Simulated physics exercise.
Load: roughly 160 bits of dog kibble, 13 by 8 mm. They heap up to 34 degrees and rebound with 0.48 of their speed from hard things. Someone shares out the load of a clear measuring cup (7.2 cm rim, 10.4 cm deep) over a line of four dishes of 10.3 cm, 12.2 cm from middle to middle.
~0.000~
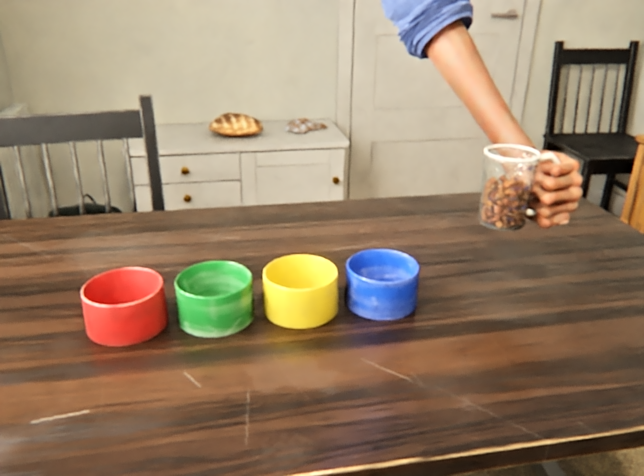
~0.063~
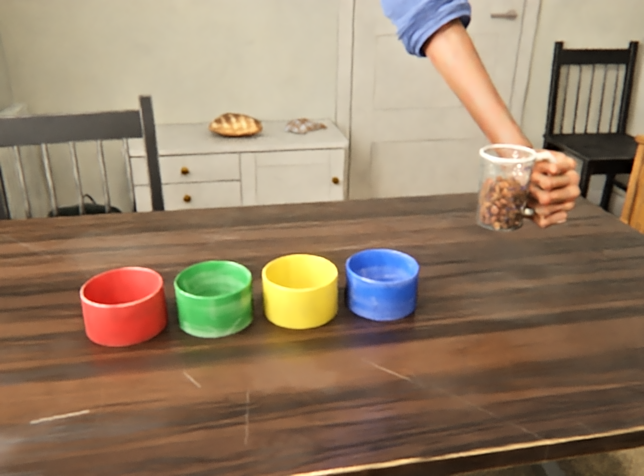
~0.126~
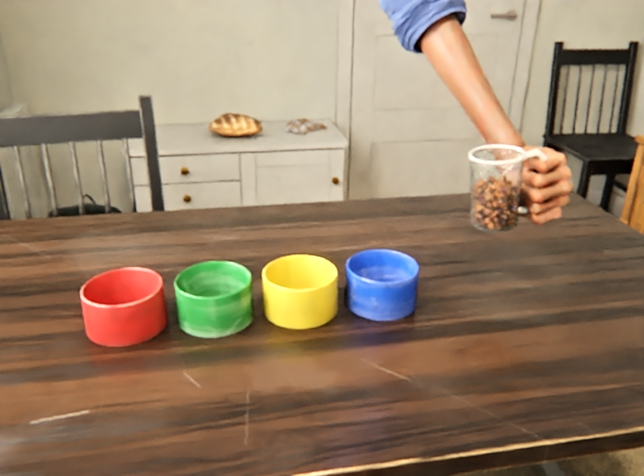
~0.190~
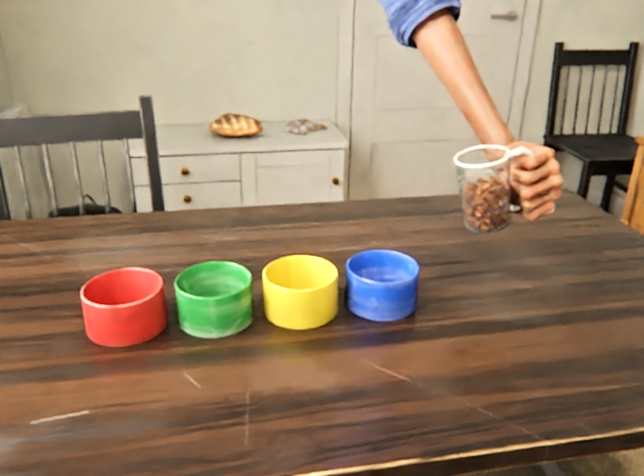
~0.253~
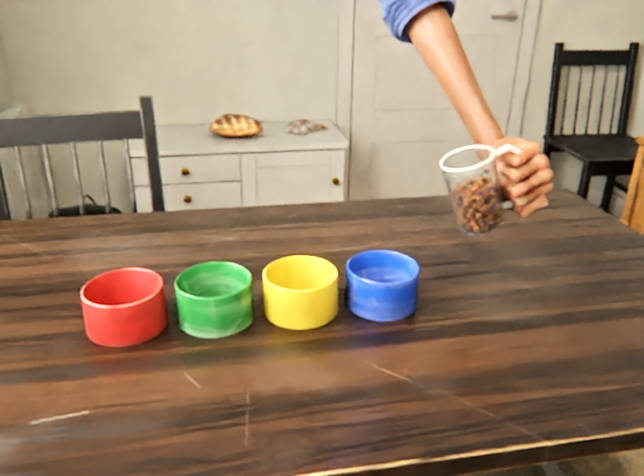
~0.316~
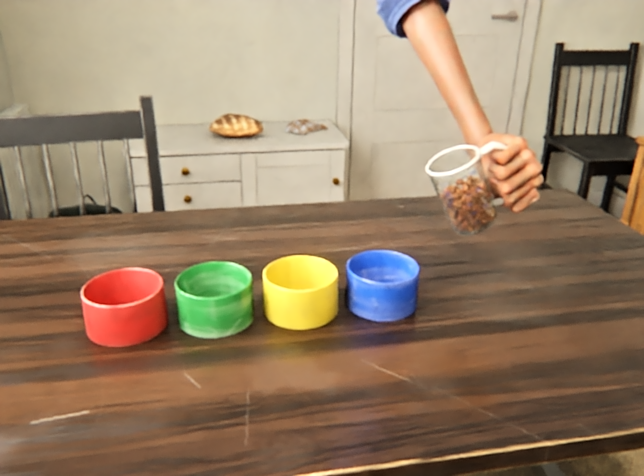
A hand holding a clear cup of brown pieces moved a short way left above a dark wooden table, gradually tilting the cup toward four still dishes colored red, green, yellow and blue.
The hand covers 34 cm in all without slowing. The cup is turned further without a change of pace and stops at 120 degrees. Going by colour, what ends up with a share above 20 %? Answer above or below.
Red dish: Below; blue dish: Below; green dish: Above; yellow dish: Below; on the counter: Below.
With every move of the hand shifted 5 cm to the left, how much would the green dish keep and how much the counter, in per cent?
Then: Green 70; counter 20.
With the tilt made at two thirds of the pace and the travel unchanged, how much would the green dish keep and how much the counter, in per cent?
Green 100; counter 0.
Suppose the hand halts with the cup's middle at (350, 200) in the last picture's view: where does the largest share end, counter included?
Most goes to: Yellow.
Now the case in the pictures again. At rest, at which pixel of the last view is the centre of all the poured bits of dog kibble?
Around (211, 305).
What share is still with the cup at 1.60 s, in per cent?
Roughly 5 per cent.
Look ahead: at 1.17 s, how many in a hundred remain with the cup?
Roughly 95 per cent.
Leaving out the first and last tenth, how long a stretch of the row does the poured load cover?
About 6 cm.
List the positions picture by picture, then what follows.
Cup at (507, 188), tilt 0 degrees, lip at (488, 154), moved 0.0 cm; middle of the pieces at (501, 202); blue dish at (383, 265); yellow dish at (300, 272); green dish at (214, 279); red dish at (123, 286), in the first picture.
Cup at (504, 188), tilt 2 degrees, lip at (484, 155), moved 0.4 cm; middle of the pieces at (498, 203), in the second picture.
Cup at (495, 189), tilt 7 degrees, lip at (472, 158), moved 1.7 cm; middle of the pieces at (491, 204), in the third picture.
Cup at (485, 190), tilt 13 degrees, lip at (457, 163), moved 3.4 cm; middle of the pieces at (483, 205), in the fourth picture.
Cup at (474, 191), tilt 19 degrees, lip at (443, 168), moved 5.0 cm; middle of the pieces at (474, 205), in the fifth picture.
Cup at (464, 192), tilt 25 degrees, lip at (429, 172), moved 6.6 cm; middle of the pieces at (465, 206); blue dish at (383, 266); yellow dish at (301, 273); green dish at (214, 280); red dish at (123, 287). Its pace works out near 100 degrees a second; the hand travels 26 cm a second, in the sixth picture.
After 0.83 s, tilt 77 degrees; cup holds 100 %.
After 1.17 s, tilt 110 degrees; cup holds 95 %.
Then, at 1.60 s, tilt 120 degrees; cup holds 5 %, green 90 %.
In the end, at 2.2 s, red 0 %, blue 0 %, green 95 %, yellow 0 %, counter 5 %.
